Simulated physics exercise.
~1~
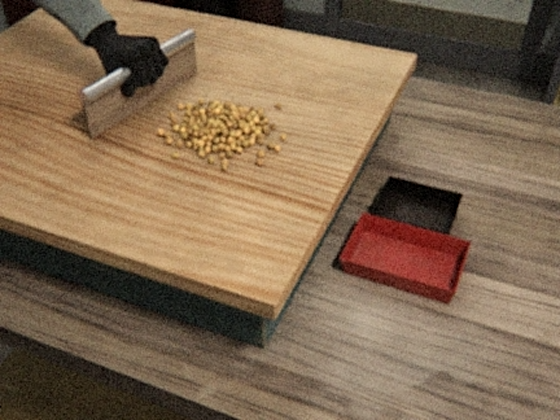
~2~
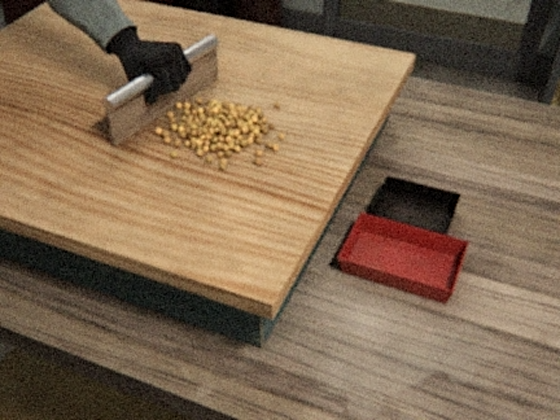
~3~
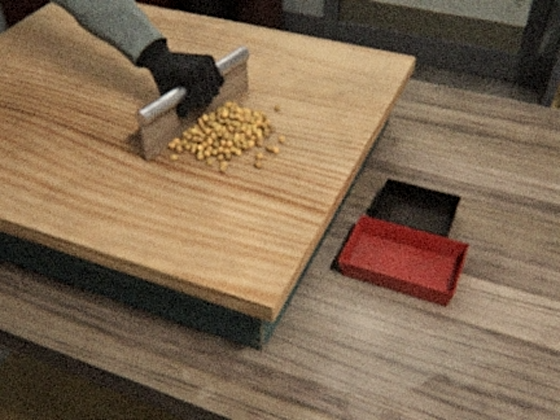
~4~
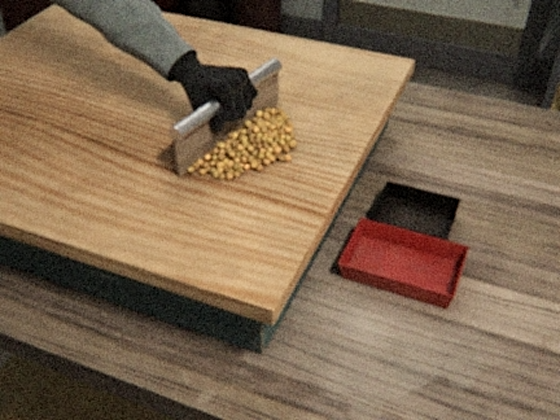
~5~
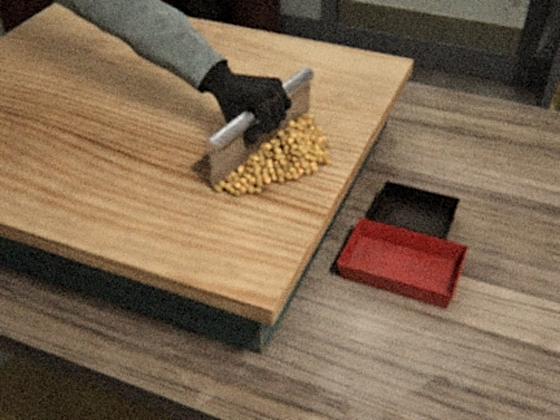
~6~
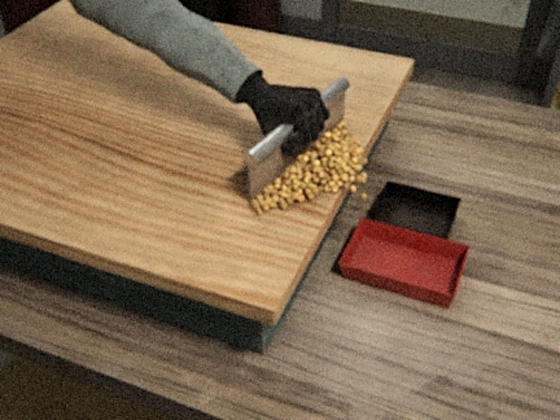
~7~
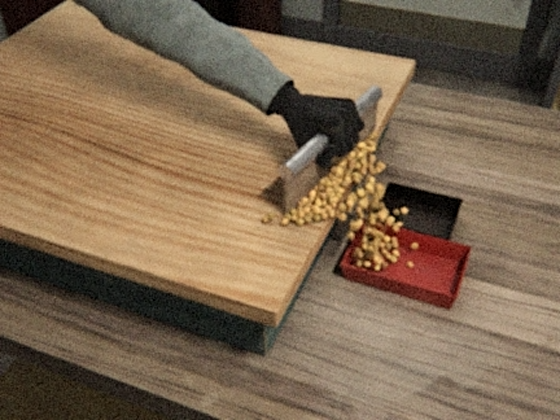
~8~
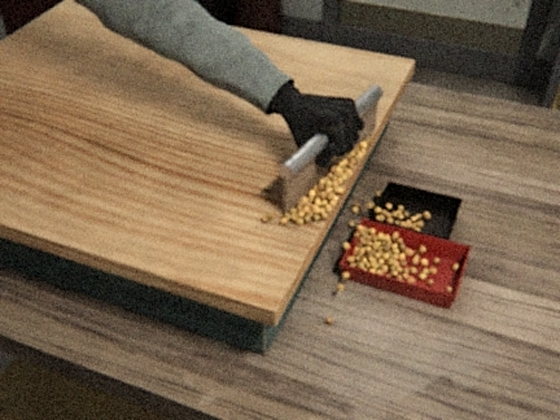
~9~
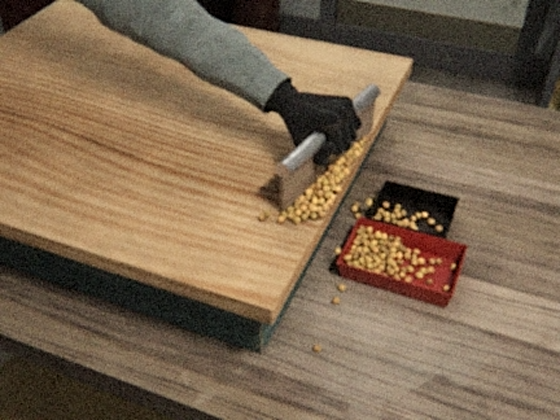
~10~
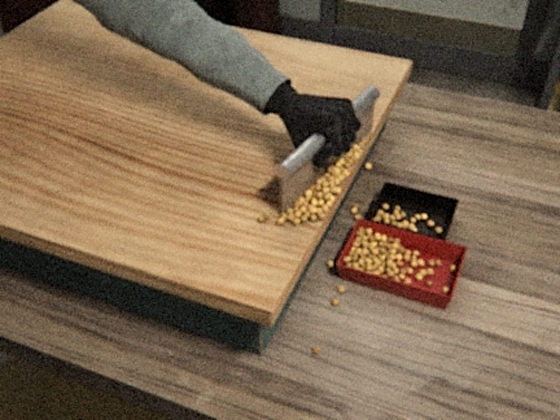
A gloved hand pushed a scraper across a wooden tabletop, sweeping a pile of chickpeas right until many spilled over the edge. Most landed in the red tin, some in the black one, a few missed, and the rest stayed on top beside the stopped scraper.
